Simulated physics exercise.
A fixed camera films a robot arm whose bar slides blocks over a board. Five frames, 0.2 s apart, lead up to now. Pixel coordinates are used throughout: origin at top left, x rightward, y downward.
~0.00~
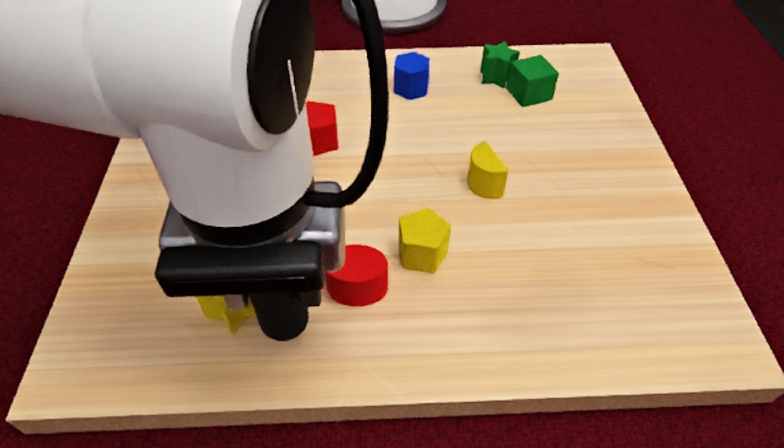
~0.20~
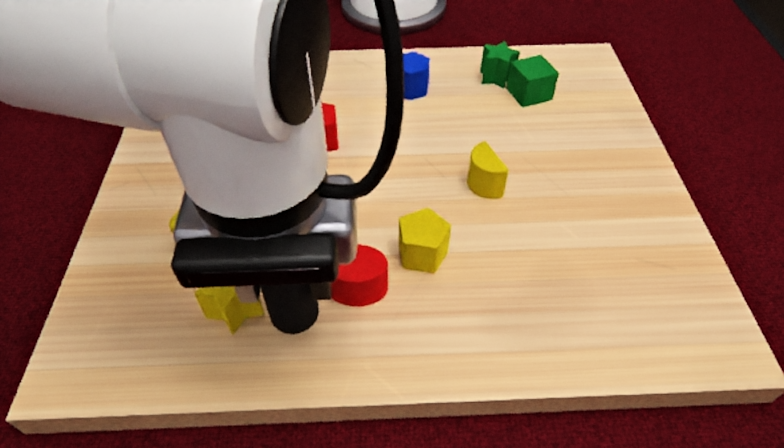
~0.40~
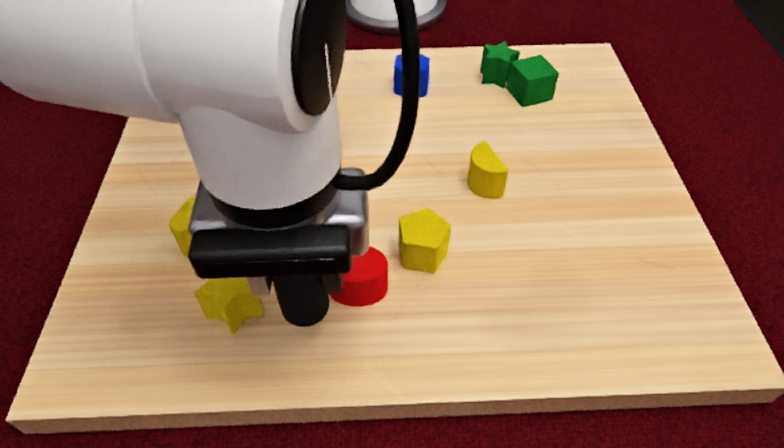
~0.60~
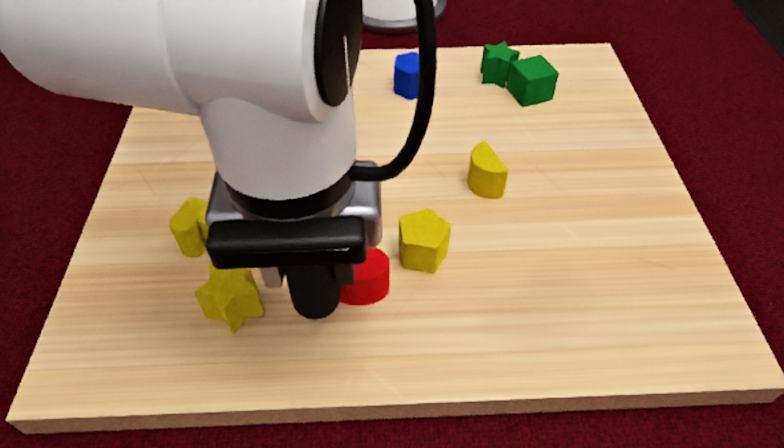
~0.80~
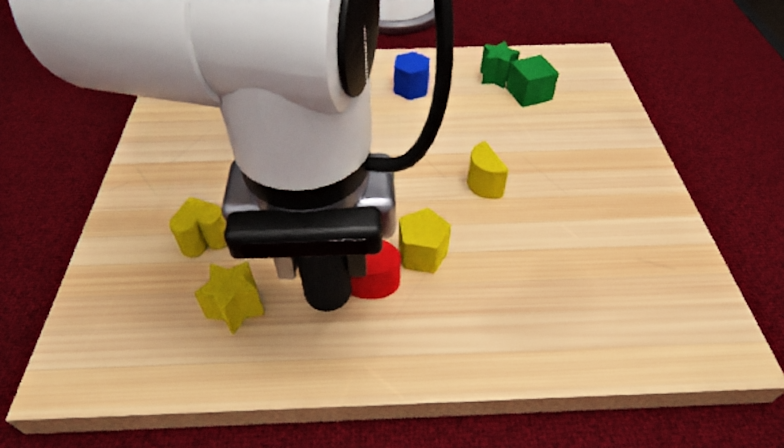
On a wooden board, a white robot arm moves right past a yellow star-shaped block, nudging a red round block slightly.
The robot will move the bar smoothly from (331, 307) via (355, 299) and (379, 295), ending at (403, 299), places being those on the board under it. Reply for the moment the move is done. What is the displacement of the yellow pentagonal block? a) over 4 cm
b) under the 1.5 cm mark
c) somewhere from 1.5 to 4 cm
(c)
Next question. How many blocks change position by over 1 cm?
Answer: 2.
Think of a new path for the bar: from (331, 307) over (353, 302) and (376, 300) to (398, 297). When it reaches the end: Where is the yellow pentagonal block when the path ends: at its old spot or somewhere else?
Moved away.
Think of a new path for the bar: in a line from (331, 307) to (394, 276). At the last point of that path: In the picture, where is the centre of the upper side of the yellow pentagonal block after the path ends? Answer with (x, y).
It should be at (468, 209) by then.
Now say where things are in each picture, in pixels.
Bar tip (285, 321); block tops, yellow star-shaped block hidden; red oval (355, 262); yellow pentagonal block (424, 227), in the first picture.
Bar (295, 314); blocks unchanged, in the second picture.
Bar (306, 308); blocks unchanged, in the third picture.
Bar (317, 300); blocks unchanged, in the fourth picture.
Bar (328, 293); yellow star-shaped block (226, 283); red oval partly hidden; yellow pentagonal block (424, 227), in the fifth picture.
What follows on the original path. Halfway along, bar (366, 282); red oval (399, 243), turned 20° clockwise; yellow pentagonal block (438, 221), turned 25° anticlockwise.
At the end, bar (403, 285); yellow star-shaped block in place; red oval (420, 239), turned 15° clockwise; yellow pentagonal block (452, 213), turned 45° anticlockwise.
